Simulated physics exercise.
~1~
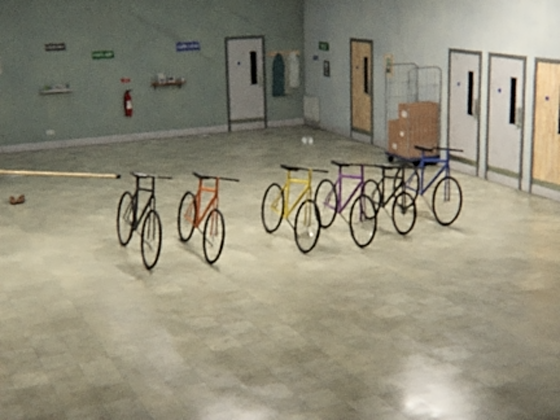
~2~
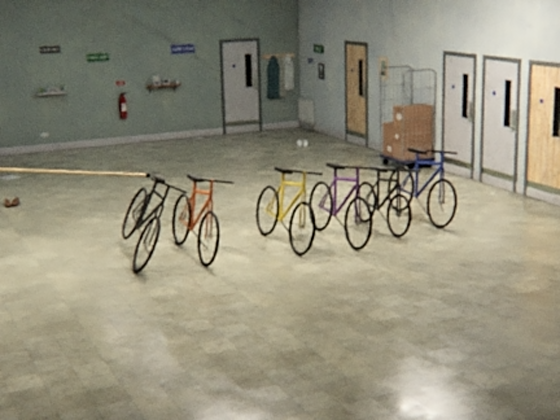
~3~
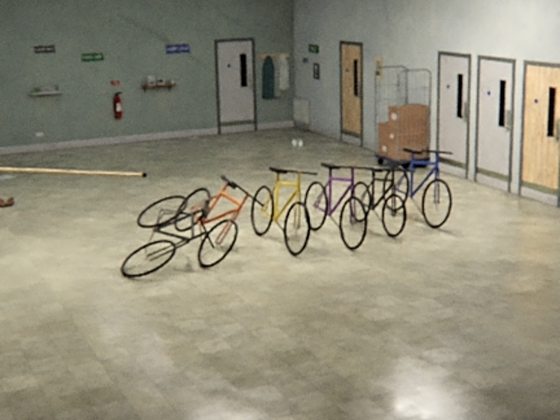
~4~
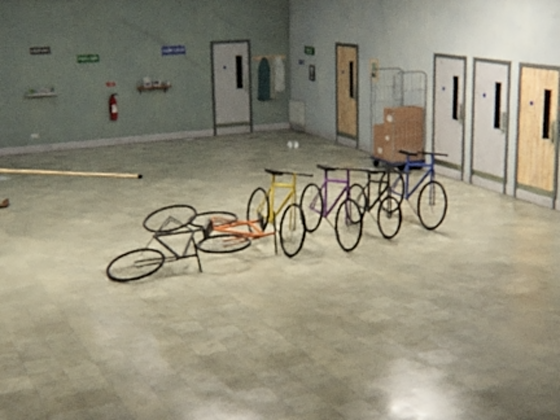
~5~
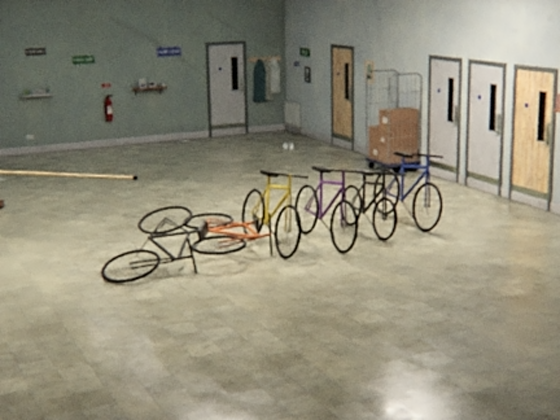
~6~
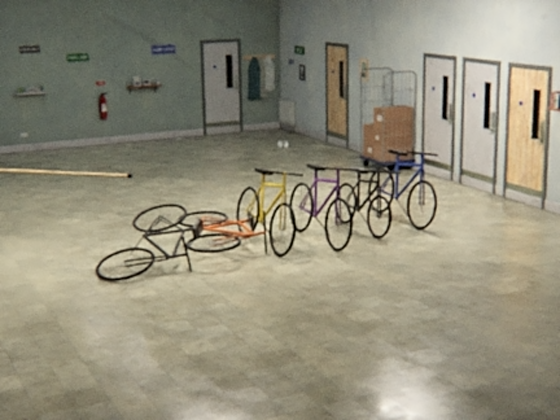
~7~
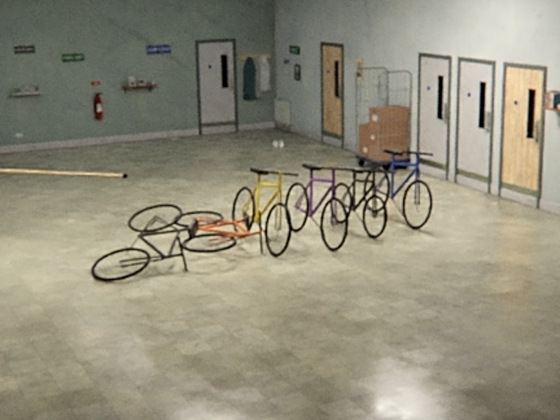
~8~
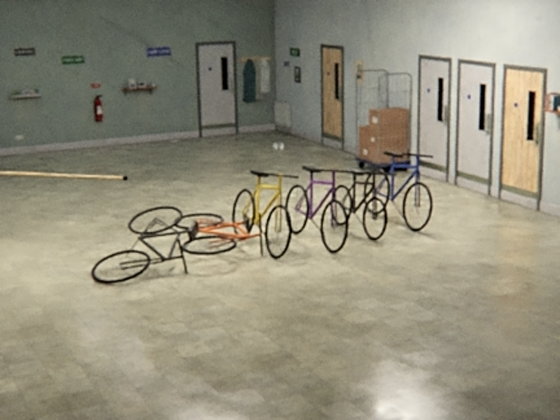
Six bicycles stand in a spaced row across a shiny tiled floor, seen from a raised viewpoint in a large hall with grey-green walls, several doors and a trolley of boxes at the back. From left to right they are black, orange, yellow, purple, black and blue. A long pale pole at the left pushes the nearest black bicycle, which tips to the right into the orange one. Both topple and end up tangled on the floor beside the yellow bicycle. The pole stays still, and the yellow, purple, second black and blue bicycles remain standing.
